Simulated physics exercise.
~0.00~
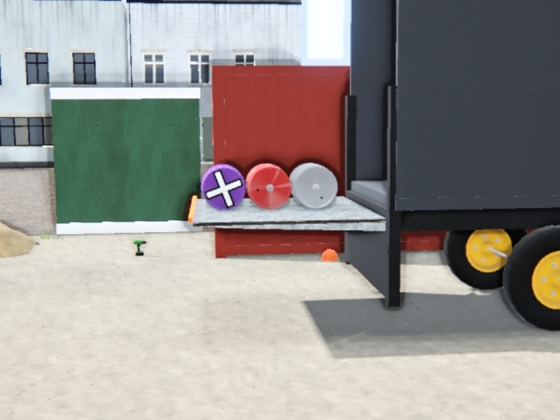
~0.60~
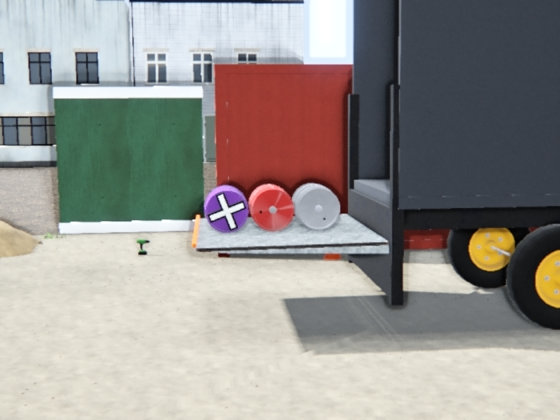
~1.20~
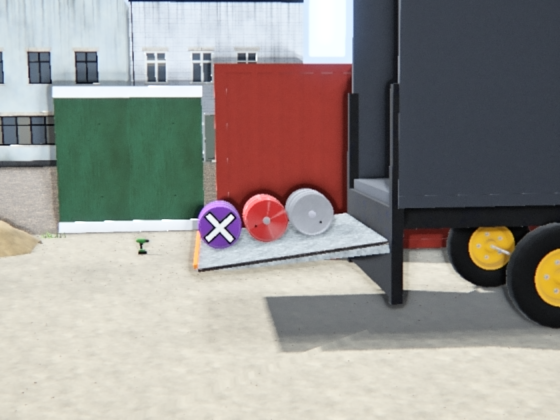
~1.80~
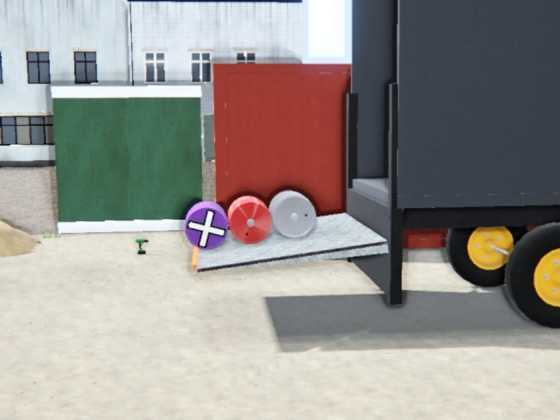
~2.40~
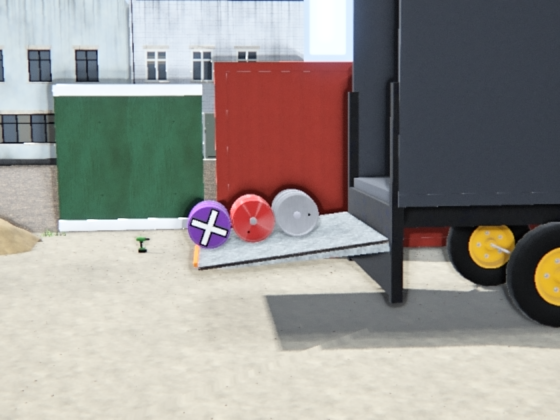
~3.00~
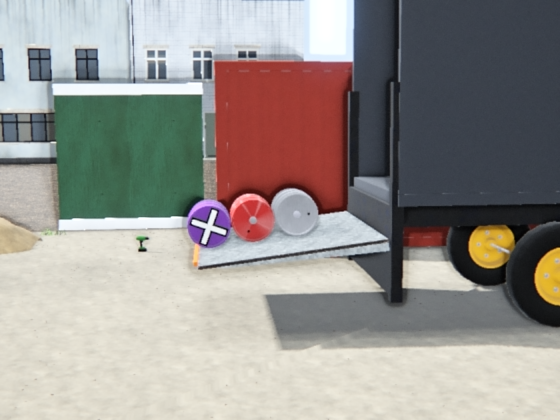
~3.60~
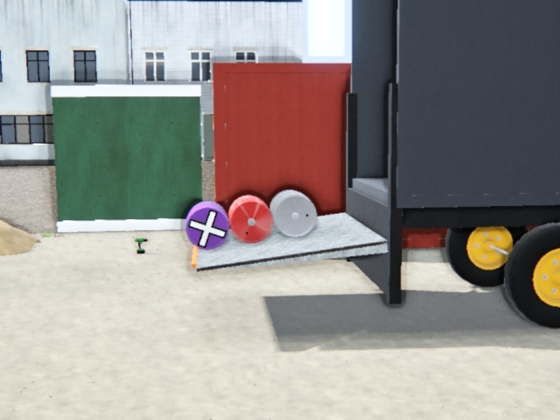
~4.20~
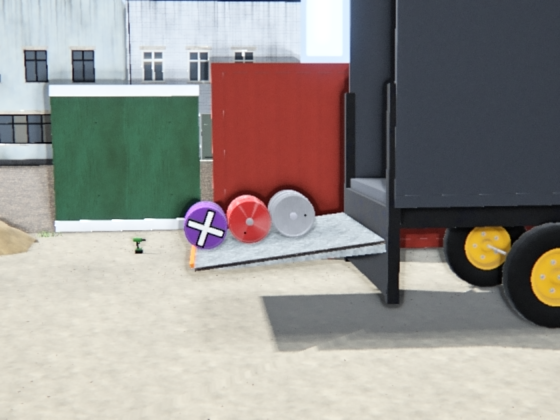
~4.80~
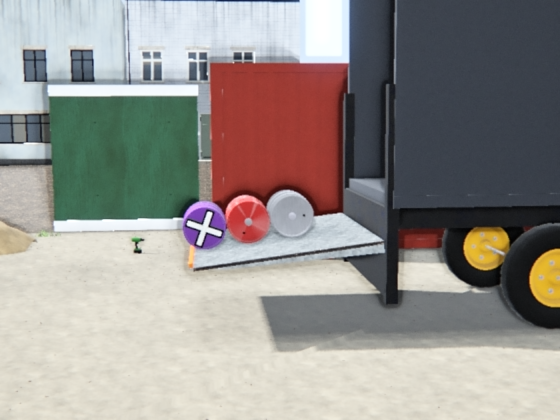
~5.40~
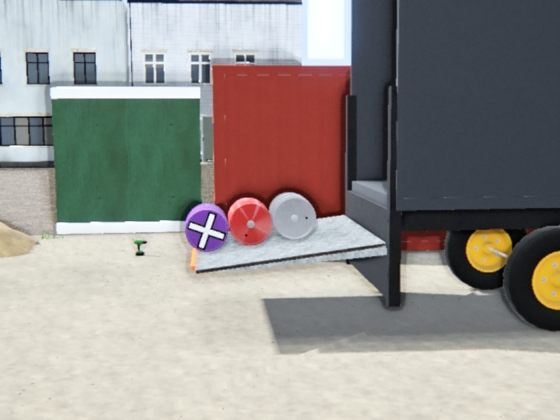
A truck's tail-lift drops and tilts, and three kegs roll left, stopping at its edge.
